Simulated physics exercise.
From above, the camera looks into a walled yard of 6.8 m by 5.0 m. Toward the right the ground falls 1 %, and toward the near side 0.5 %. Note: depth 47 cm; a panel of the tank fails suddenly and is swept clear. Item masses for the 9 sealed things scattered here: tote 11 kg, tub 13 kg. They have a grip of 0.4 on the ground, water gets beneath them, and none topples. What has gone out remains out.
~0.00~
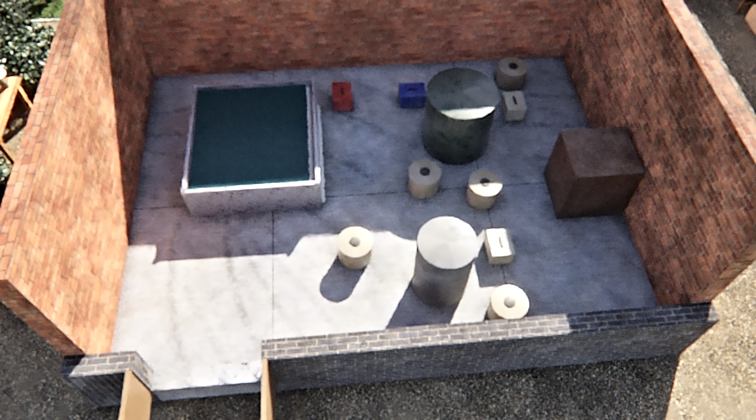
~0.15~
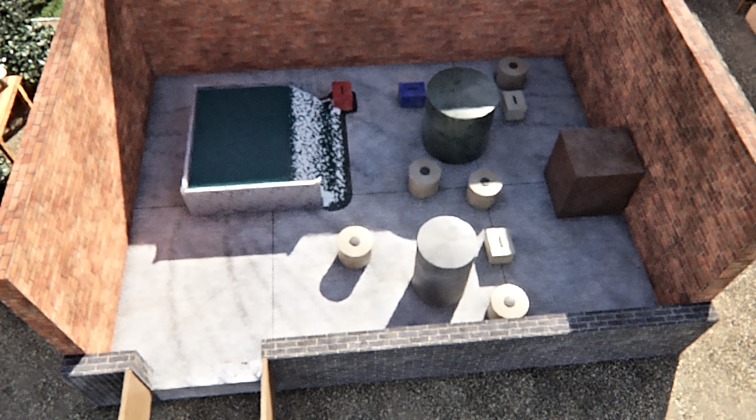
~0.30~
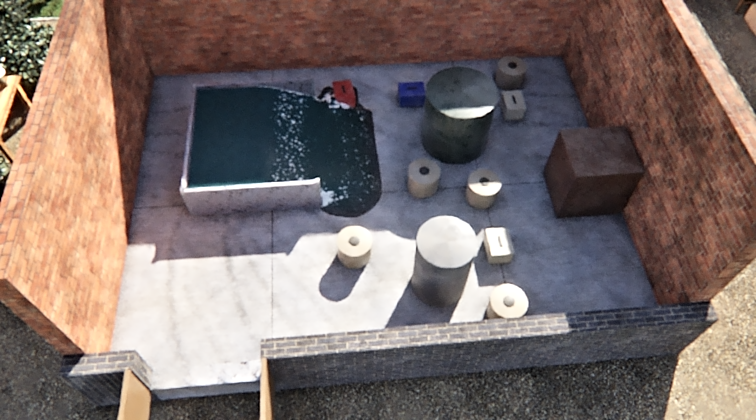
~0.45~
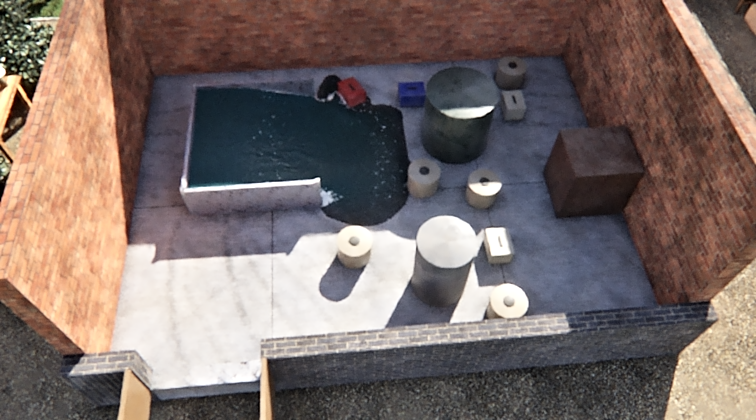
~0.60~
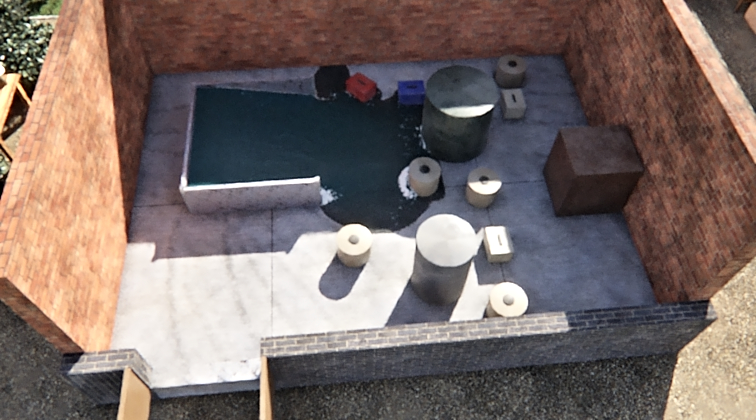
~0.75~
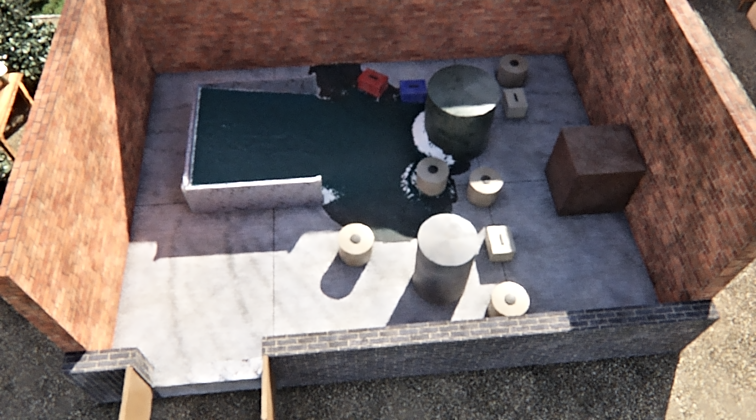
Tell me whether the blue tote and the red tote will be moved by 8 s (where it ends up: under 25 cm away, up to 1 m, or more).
As for distance, the blue tote ends up well away and the red tote ends up well away.
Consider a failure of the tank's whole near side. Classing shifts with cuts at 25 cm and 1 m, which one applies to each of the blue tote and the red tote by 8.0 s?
Note: Blue tote unmoved, red tote unmoved.
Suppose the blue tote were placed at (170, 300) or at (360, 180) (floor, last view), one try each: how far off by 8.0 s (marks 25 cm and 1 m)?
Nearly still; swept far.
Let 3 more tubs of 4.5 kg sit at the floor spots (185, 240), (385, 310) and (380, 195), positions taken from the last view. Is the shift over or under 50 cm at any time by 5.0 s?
In the order listed: Behind the line; behind the line; across the line.
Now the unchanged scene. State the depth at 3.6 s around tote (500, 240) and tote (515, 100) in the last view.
27 and 7 cm.
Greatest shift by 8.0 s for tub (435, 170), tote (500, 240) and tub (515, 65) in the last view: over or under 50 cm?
In sequence - crossed the line; crossed the line; crossed the line.
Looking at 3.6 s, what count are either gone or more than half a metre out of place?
The answer is 6.
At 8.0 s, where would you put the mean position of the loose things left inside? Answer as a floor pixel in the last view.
The average lands around (474, 224).
After 1.6 s the blue tote is near (449, 62), 0.8 m from its start, aground; the red tote is near (411, 56), 1.3 m from its start, aground; 0 of 9 are out; 0 afloat.
After 3.6 s the blue tote is near (549, 52), 2.3 m from its start, afloat; the red tote is near (559, 80), 3.4 m from its start, afloat; 0 of 9 are out; 6 afloat.
After 5.6 s the blue tote is near (559, 107), 2.2 m from its start, afloat; the red tote is near (516, 129), 2.7 m from its start, afloat; 0 of 9 are out; 6 afloat.
After 8.0 s the blue tote is near (508, 163), 2.0 m from its start, aground; the red tote is near (488, 95), 2.3 m from its start, aground; 0 of 9 are out; 2 afloat.
